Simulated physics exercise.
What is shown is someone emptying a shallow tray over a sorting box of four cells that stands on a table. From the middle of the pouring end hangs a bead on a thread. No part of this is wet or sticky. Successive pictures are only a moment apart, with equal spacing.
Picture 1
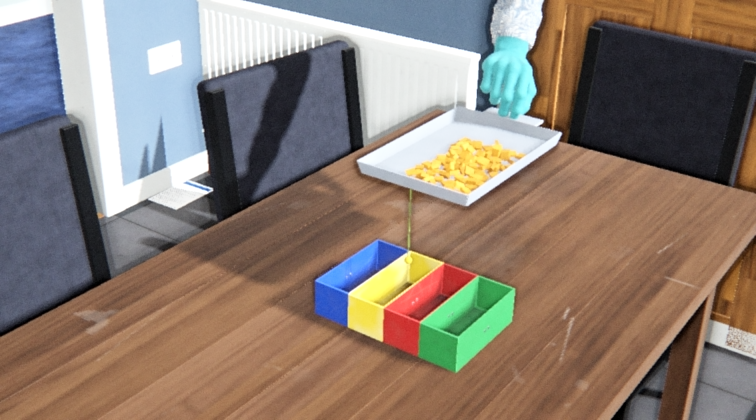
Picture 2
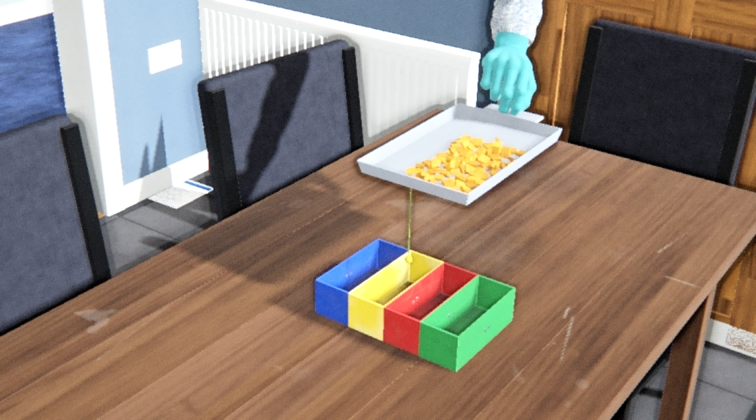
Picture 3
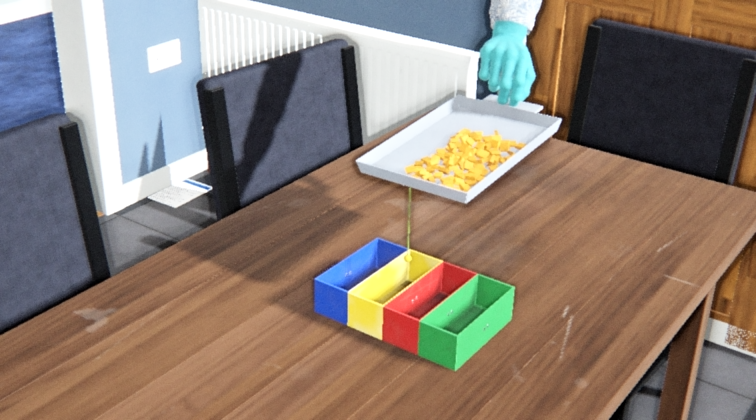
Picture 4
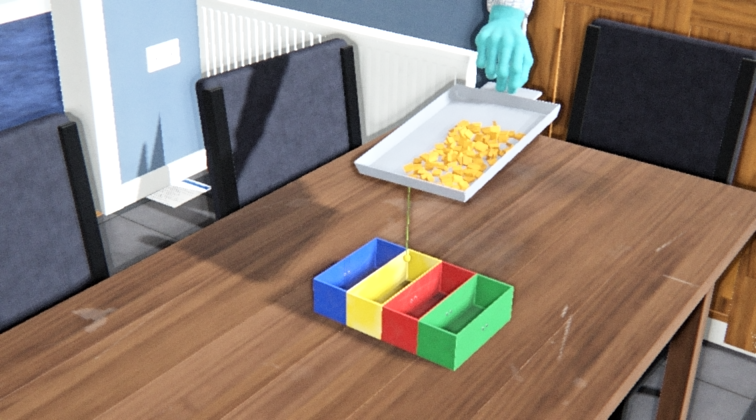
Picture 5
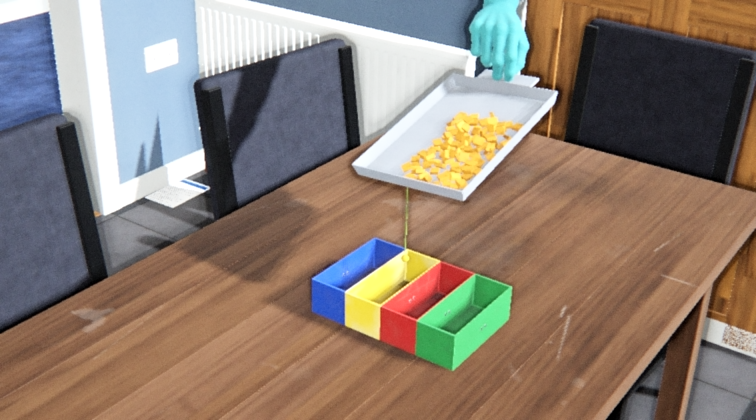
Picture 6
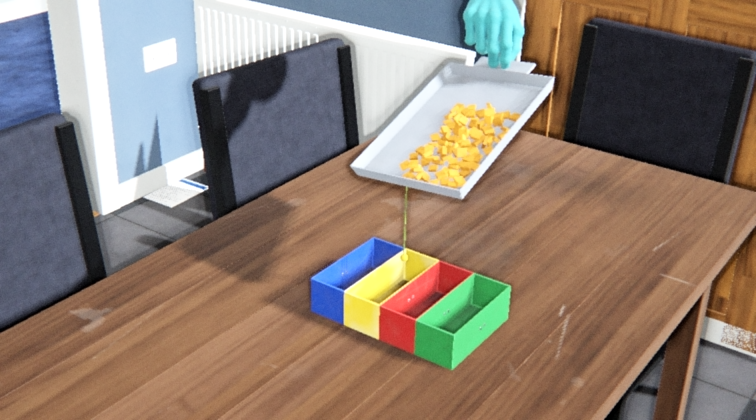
At first, a gloved hand holds a shallow tray of small orange pieces nearly level above a wooden table, behind a box with blue, yellow, red and green cells. Then the hand gradually raises the tray's far end, steepening its slant toward the box, while the pieces stay on it.
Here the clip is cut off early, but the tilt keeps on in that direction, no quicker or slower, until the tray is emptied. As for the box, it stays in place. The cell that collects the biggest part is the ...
... Blue one.
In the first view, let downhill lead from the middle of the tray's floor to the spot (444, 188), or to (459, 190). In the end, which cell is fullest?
Red first, that red cell second.
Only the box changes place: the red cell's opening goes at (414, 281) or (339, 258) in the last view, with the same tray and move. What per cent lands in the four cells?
Estimate: 100 % first, 80 % second.
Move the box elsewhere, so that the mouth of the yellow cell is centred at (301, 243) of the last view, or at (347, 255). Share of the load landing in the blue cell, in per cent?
0 %, 0 %.
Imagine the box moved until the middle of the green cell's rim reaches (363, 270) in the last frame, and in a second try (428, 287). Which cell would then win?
For the first position it is the cell in green, and for the second it is the yellow cell.
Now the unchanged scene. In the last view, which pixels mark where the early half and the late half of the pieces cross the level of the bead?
Starting near (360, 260), moving on to near (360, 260).
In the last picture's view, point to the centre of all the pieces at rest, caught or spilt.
Somewhere around (357, 302) in the final view.
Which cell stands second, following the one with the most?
Next after the leader comes that yellow cell.
Soon, tray tipped steeply; nearly all on the tray; a stray few falling or outside the box.
A while on, tray tipped past a quarter turn; about a third on the tray; about a quarter in the blue cell; a small part in the yellow cell; about a quarter falling or outside the box.
Towards the end, tray tipped past a quarter turn; about half in the blue cell; about a third in the yellow cell; a small part in the red cell; a small part falling or outside the box.
Finally, tray tipped past a quarter turn; about half in the blue cell; about a third in the yellow cell; a small part in the red cell; none in the green cell; a small part outside the box.
